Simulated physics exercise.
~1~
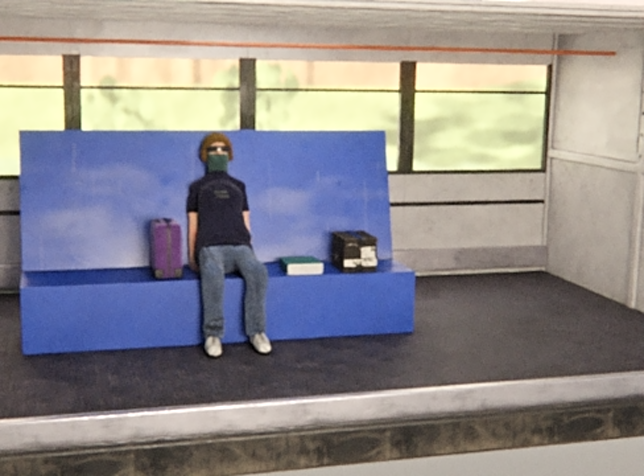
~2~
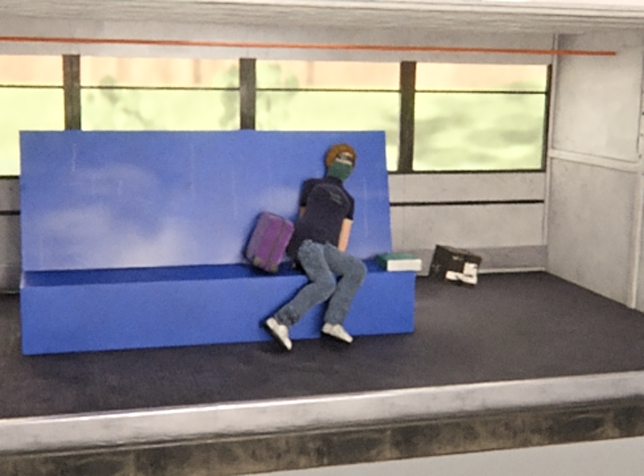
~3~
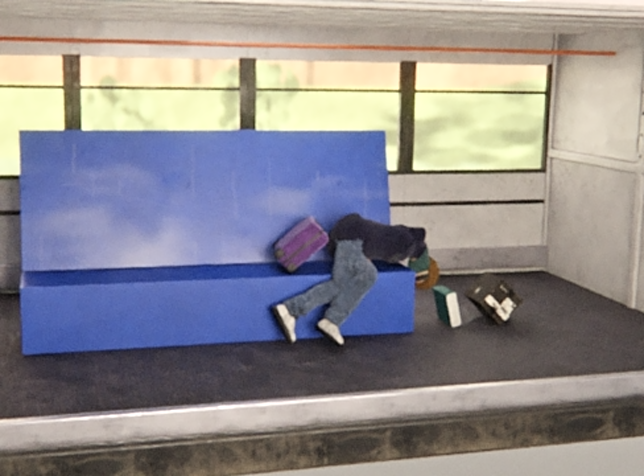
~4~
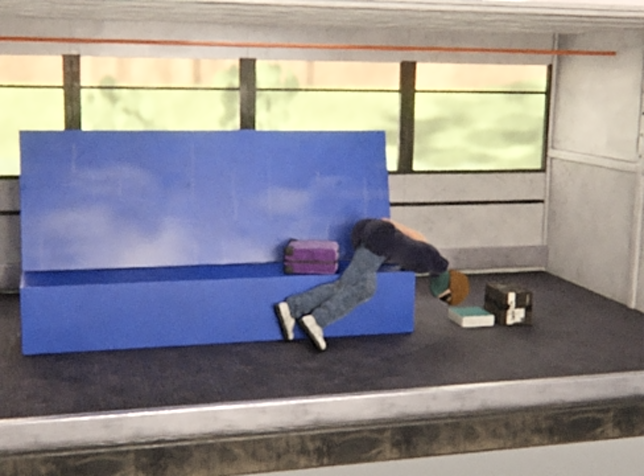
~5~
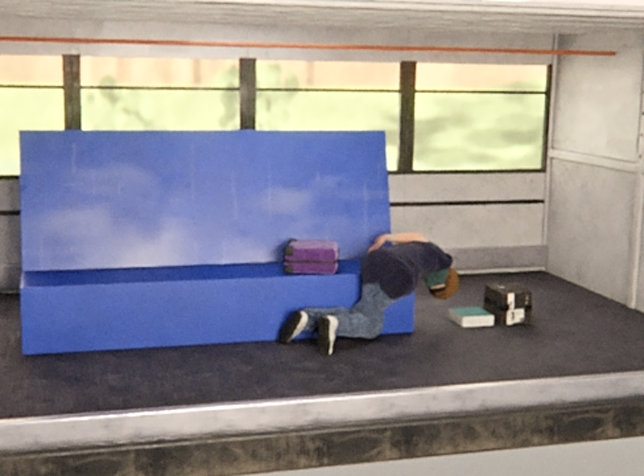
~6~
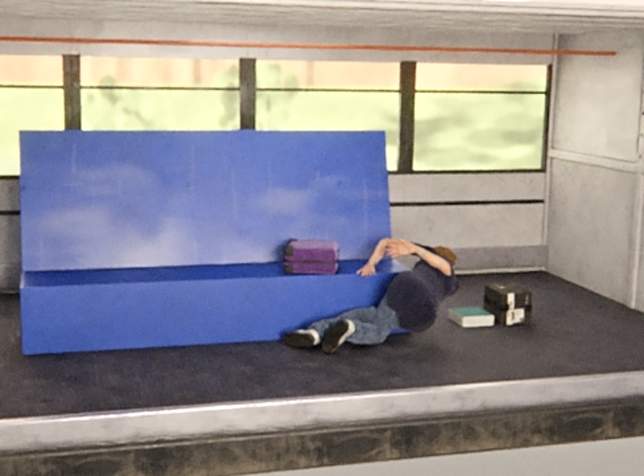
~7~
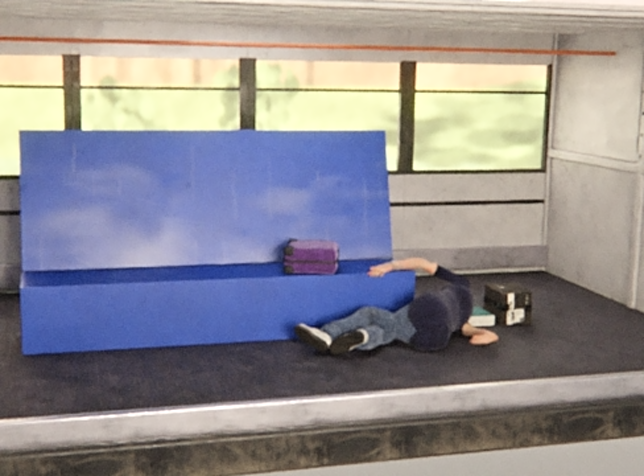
A seated figure in a dark shirt slid right along a blue bench as a teal folder and black bag tumbled off the end, then toppled headfirst after them and finished sprawled on the floor, while the purple case tipped over but stayed on the seat.
